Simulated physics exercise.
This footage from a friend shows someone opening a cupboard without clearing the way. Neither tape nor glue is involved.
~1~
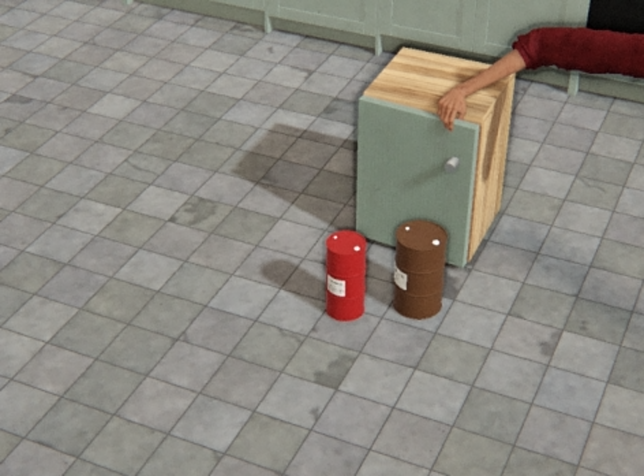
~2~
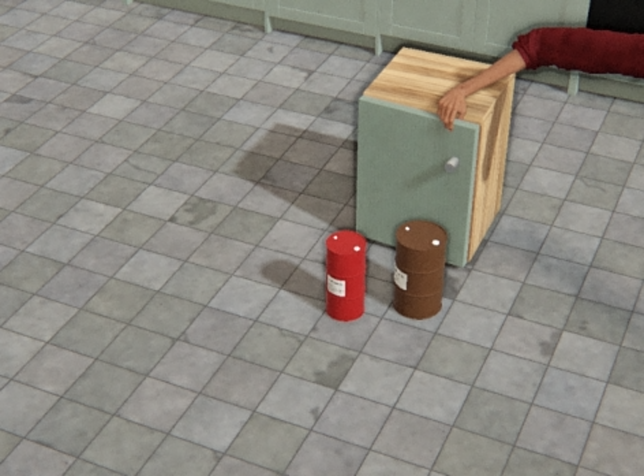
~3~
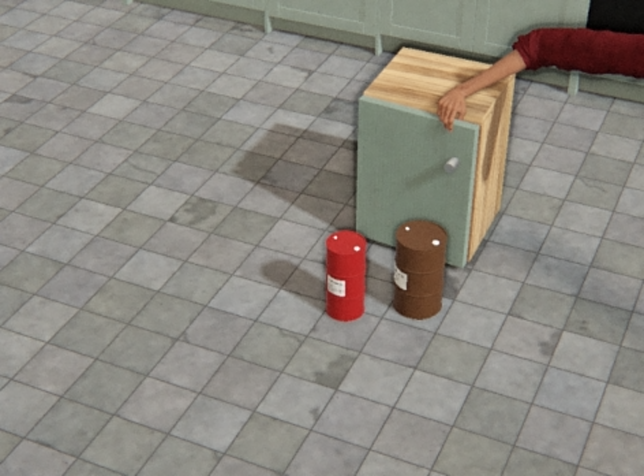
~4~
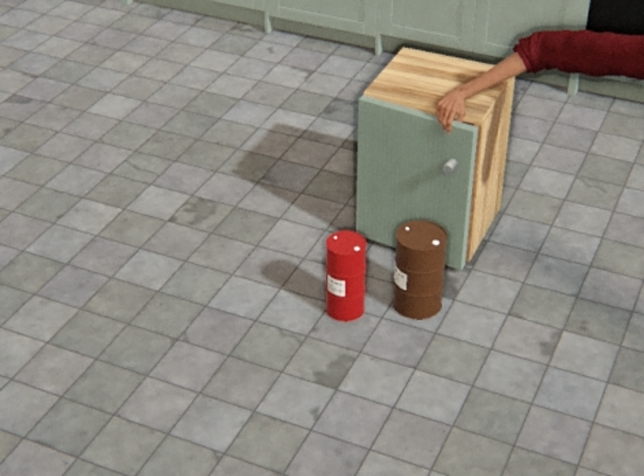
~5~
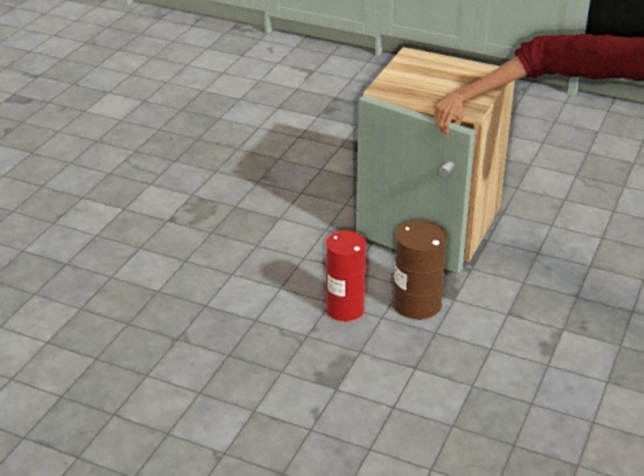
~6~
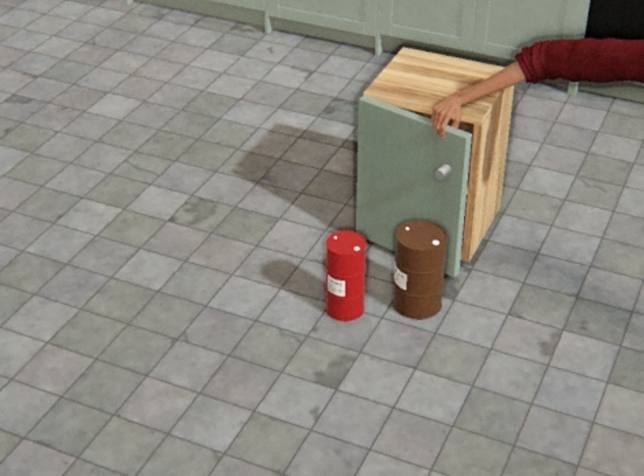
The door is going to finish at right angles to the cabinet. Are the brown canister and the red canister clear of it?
In the end the brown canister is pushed along; the red canister is pushed along.
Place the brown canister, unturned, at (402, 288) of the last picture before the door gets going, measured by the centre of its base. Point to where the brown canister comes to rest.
About (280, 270).
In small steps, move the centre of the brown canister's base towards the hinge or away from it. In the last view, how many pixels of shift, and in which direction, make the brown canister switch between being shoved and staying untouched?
Near 20 pixels, heading down.
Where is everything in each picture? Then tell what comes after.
In the first picture, door 4° open; brown canister (419, 270); red canister (346, 277); door (411, 186).
In the second picture, door 4° open; red canister (346, 277); door (411, 186).
In the third picture, door 4° open; brown canister (419, 270); door (411, 187).
In the fourth picture, door 6° open; red canister (346, 277); door (410, 187).
In the fifth picture, door 9° open; brown canister (419, 270); door (408, 189).
In the sixth picture, door 13° open; brown canister (419, 270); red canister (346, 277); door (406, 191).
Then, 0.78 s after the last picture, door 48° open; brown canister moved about its own width near (380, 287); red canister moved a little near (337, 277).
At rest, the brown canister gets knocked, near (362, 297); the red canister gets knocked, near (287, 271).
